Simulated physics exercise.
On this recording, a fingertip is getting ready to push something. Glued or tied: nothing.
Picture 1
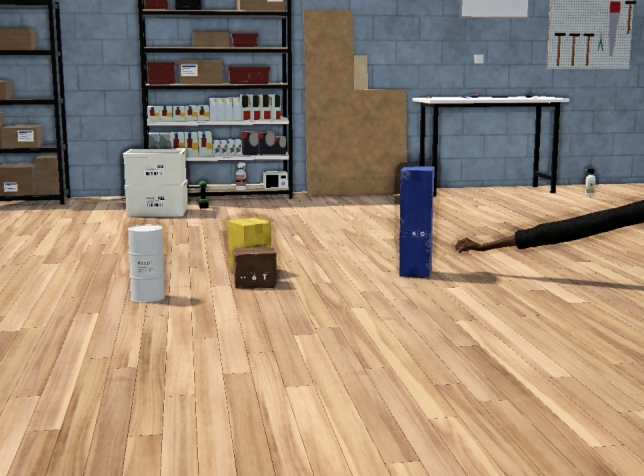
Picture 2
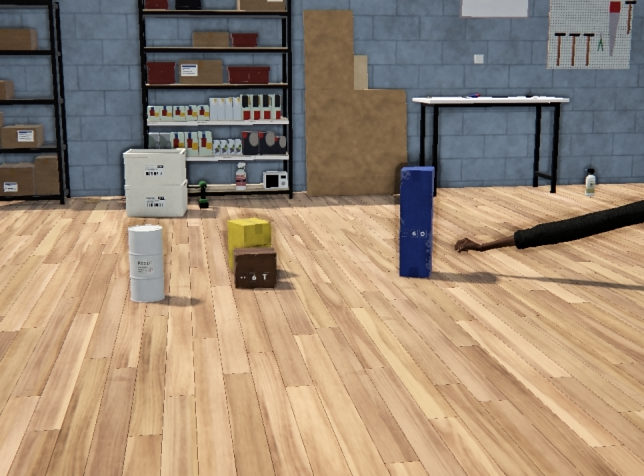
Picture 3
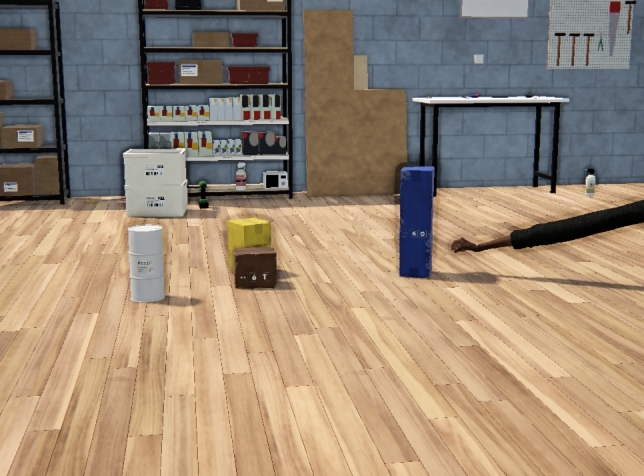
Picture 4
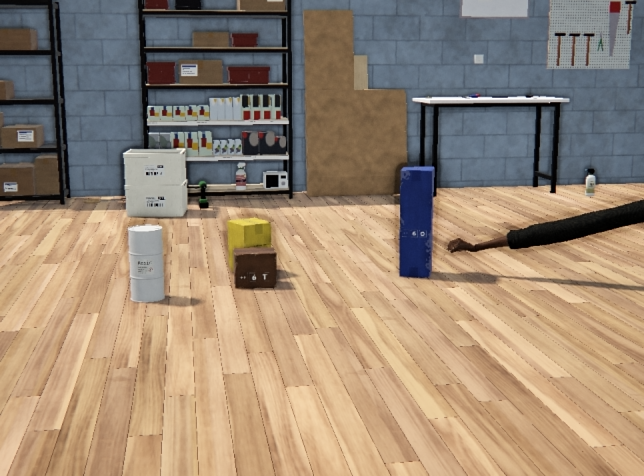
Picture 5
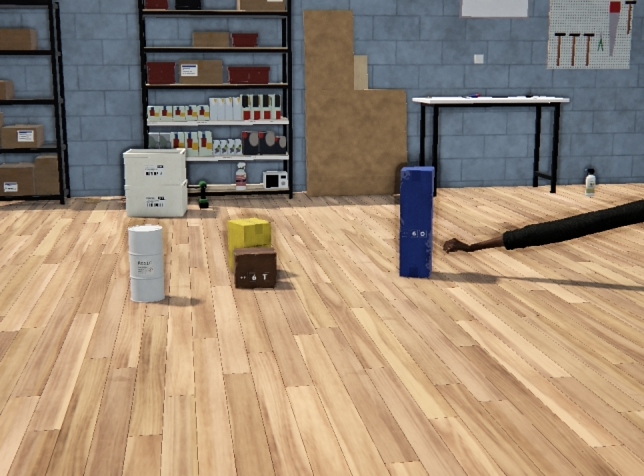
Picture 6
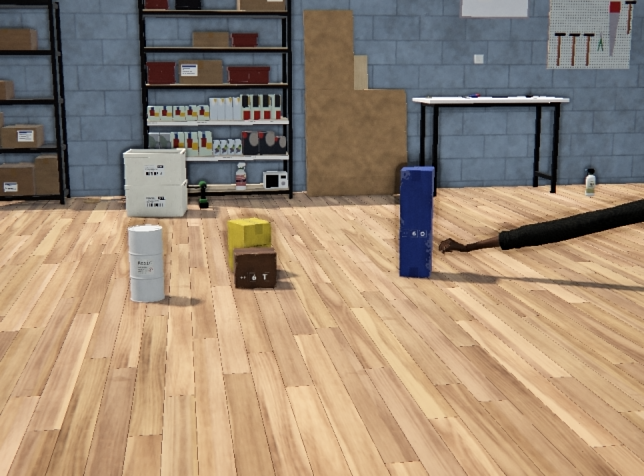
An outstretched arm inching left toward a tall blue box standing still on a wooden floor, with smaller boxes and a white drum nearby.
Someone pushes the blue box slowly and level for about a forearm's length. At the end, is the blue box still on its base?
Yes.
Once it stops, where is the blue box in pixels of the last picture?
Near pixel (363, 222).
Then, 0.60 s past the last view, blue box displaced a little near (399, 222).
Then, 1.00 s past the last view, blue box displaced about its own width near (381, 222).
Finally, moved from the start, blue box. Final places as the last picture's camera would see them, blue box near (363, 222).
